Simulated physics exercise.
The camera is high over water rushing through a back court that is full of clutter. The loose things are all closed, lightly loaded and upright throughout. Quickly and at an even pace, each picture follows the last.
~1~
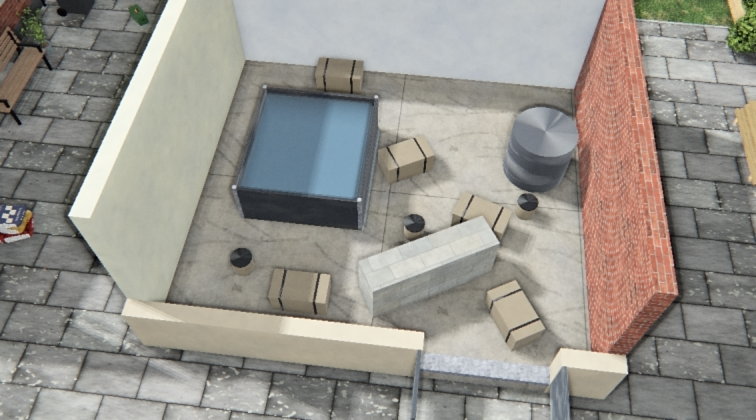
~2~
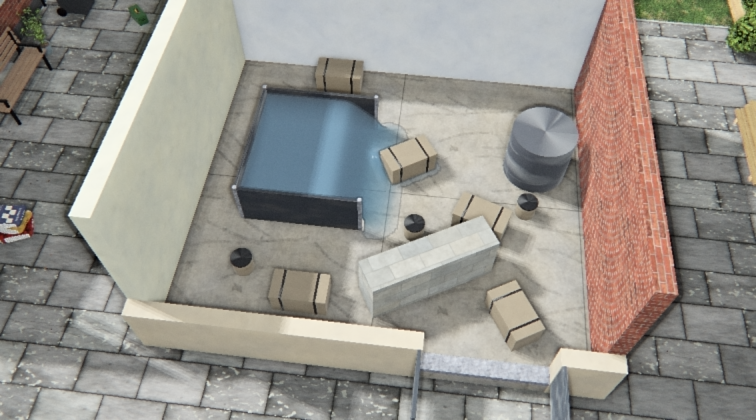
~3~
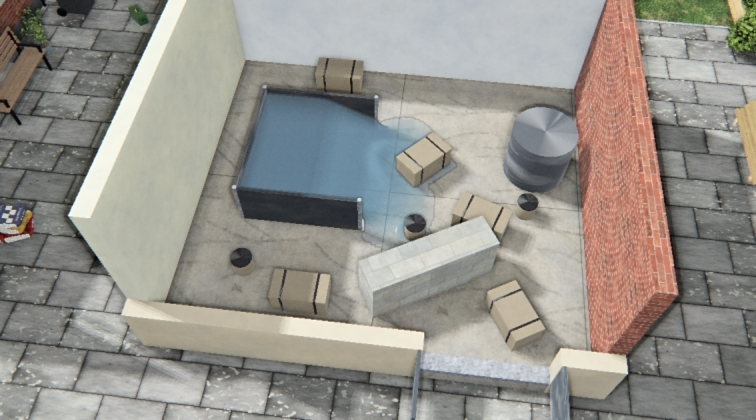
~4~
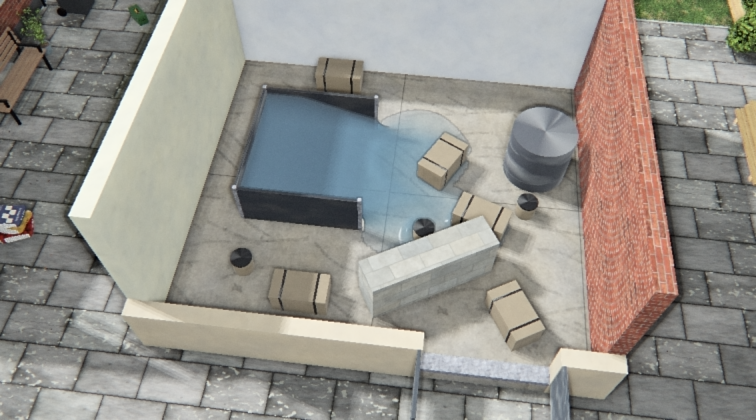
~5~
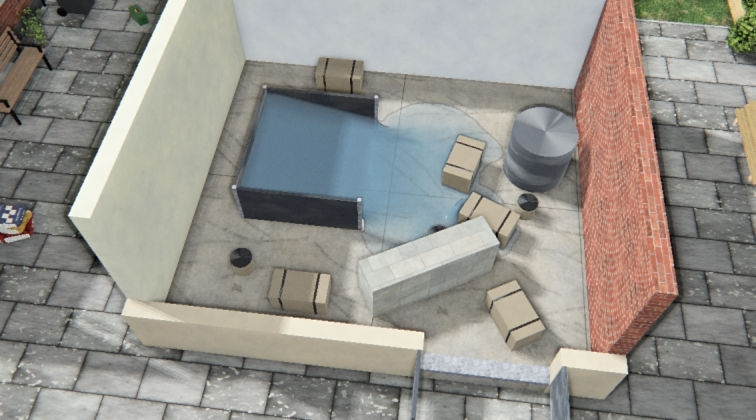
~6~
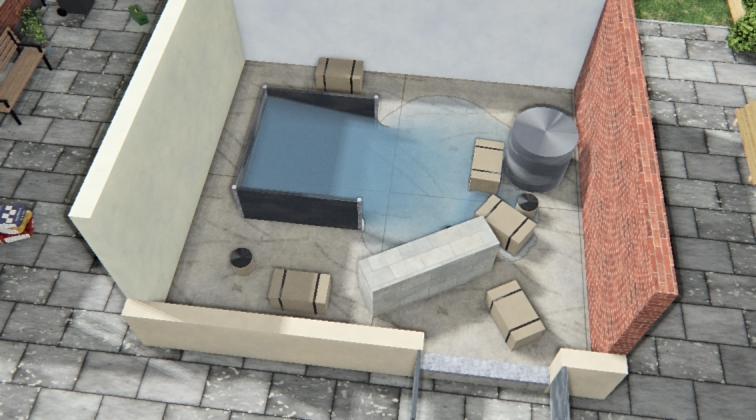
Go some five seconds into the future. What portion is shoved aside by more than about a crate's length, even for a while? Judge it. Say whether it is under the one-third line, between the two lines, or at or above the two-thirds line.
Two thirds upward.
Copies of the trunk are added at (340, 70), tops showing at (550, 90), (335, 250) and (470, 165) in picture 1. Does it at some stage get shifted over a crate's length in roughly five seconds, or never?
Twin one: Slides well clear; twin two: Barely shifts; twin three: Slides well clear.
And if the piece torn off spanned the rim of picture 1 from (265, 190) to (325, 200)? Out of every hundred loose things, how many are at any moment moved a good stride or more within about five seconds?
Roughly 50 in a hundred.
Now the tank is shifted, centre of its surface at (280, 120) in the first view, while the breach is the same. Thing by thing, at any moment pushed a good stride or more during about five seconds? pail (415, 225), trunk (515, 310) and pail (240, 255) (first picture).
Lab note - in sequence: Displaced that much; displaced that much; less than that.
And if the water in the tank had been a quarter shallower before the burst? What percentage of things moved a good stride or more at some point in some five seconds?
I'd say close to 60 per cent of the things.
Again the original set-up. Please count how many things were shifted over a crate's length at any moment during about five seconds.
Total: 6.
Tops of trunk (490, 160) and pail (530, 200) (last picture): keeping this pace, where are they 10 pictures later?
(563, 213) and (584, 245).
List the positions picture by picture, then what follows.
In the first frame, a trunk at (406, 152) rests on the ground; a pail at (415, 223) rests on the ground; 0 of 8 have shifted.
In the second frame, a trunk at (409, 153) rests on the ground, close to its start; a pail at (415, 223) rests on the ground; 0 of 8 have shifted.
In the third frame, a trunk at (424, 152), on the bottom, close to its start; a pail at (415, 223), on the bottom; 1 of 8 have shifted.
In the fourth frame, a trunk at (443, 154), on the bottom, a stride from its start; a pail at (424, 227) rests on the ground, close to its start; 2 of 8 have shifted.
In the fifth frame, a trunk at (465, 157), on the bottom, a stride from its start; a pail at (440, 235), on the bottom, a stride from its start; 3 of 8 have shifted.
In the sixth frame, a trunk at (488, 160), on the bottom, a stride from its start; a pail is out of sight; 3 of 8 have shifted.
A moment on, 3 of 8 are well off their spots; 2 afloat.
Next, 4 of 8 are well off their spots; 3 afloat.
Later, 5 of 8 are well off their spots; 3 afloat.
In the end, 6 of 8 are well off their spots, and 6 have been at some point; 2 afloat.
